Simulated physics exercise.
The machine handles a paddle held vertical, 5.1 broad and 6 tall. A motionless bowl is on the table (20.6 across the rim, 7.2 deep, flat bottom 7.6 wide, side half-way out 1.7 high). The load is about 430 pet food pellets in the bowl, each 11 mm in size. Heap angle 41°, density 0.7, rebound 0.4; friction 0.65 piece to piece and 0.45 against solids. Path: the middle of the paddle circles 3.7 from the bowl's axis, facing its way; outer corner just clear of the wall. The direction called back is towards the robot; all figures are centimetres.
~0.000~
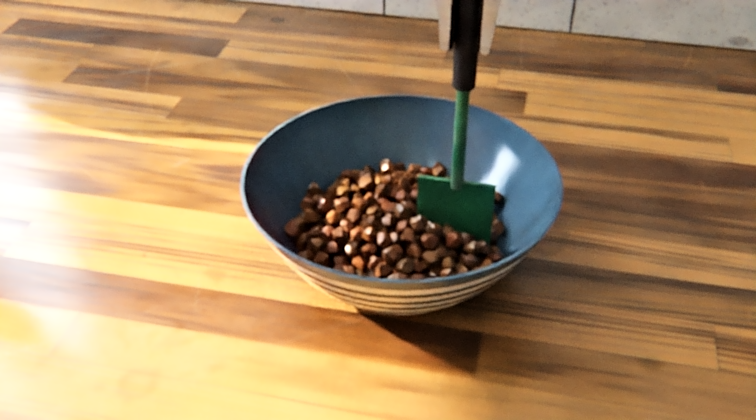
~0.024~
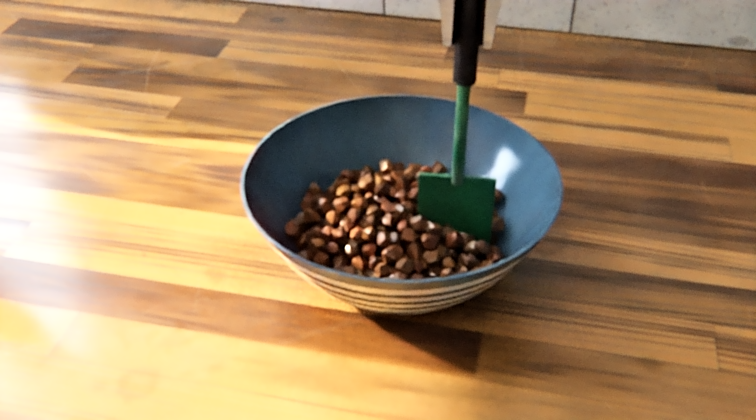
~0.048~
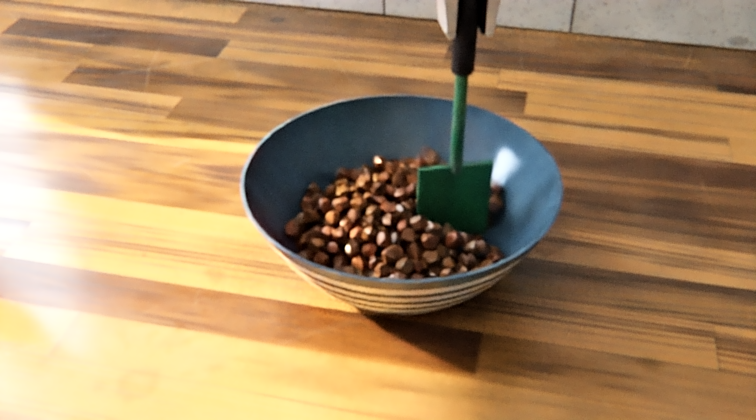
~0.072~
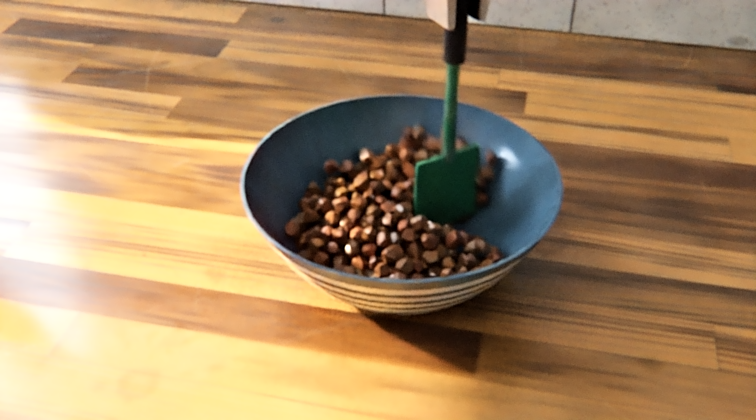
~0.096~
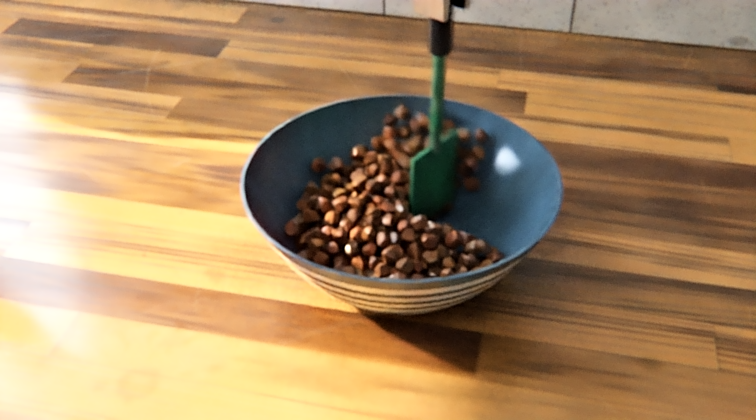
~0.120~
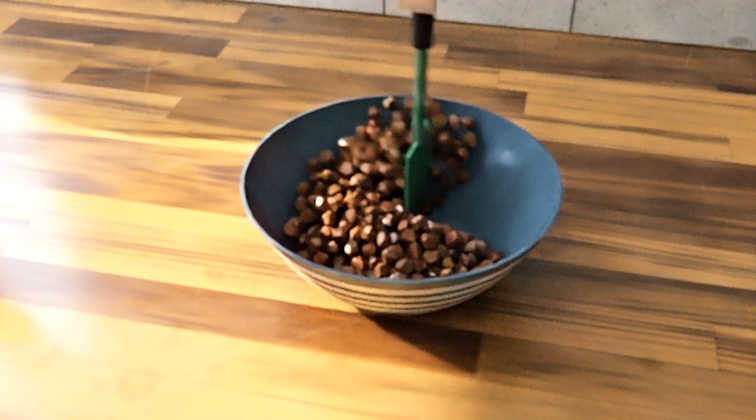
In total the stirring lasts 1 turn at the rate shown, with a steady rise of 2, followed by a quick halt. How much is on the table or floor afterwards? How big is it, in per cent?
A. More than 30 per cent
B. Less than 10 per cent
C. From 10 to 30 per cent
Less than 10 per cent.
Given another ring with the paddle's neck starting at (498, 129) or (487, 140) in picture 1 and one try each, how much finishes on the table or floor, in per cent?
First try about 0 per cent, second try about 0 per cent.
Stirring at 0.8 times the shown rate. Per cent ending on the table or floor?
I'd put it near 5 %.
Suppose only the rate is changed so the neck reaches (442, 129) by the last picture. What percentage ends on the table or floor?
I'd say near 0 per cent.
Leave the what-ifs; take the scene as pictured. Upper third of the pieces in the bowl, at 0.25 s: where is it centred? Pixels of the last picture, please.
Around (304, 195).
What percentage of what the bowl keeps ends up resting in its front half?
Some 55 per cent.
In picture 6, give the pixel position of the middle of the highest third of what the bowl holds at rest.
(395, 230).
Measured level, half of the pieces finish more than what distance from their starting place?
Something near 6 cm, measured level.
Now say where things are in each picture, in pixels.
In the first frame, paddle neck at (458, 162), 0° round; upper third of the load around (393, 213), from x 290 to 495, top at y 165; 426 in the bowl.
In the second frame, paddle neck at (459, 157), 6° round; upper third of the load around (393, 212), from x 290 to 500, top at y 165.
In the third frame, paddle neck at (457, 146), 23° round; upper third of the load around (399, 204), from x 290 to 495, top at y 155.
In the fourth frame, paddle neck at (449, 135), 43° round; upper third of the load around (399, 192), from x 290 to 495, top at y 135.
In the fifth frame, paddle neck at (436, 126), 63° round; upper third of the load around (394, 184), from x 290 to 495, top at y 110.
In the sixth frame, paddle neck at (419, 119), 83° round; upper third of the load around (385, 170), from x 290 to 495, top at y 100; 426 in the bowl.
After 0.25 s, 187° round, highest piece 9 above the table; 422 in the bowl, 4 in flight or on the tool.
After 0.37 s, 291° round, highest piece 10 above the table; 407 in the bowl, 9 on the table or floor, 10 in flight or on the tool.
After 0.63 s, 0° round, highest piece 8 above the table; 399 in the bowl, 27 on the table or floor.
After 1.33 s, 0° round, highest piece 8 above the table; 399 in the bowl, 27 on the table or floor.
At rest, 399 in the bowl, 27 on the table or floor. That is 6 % on the table or floor.
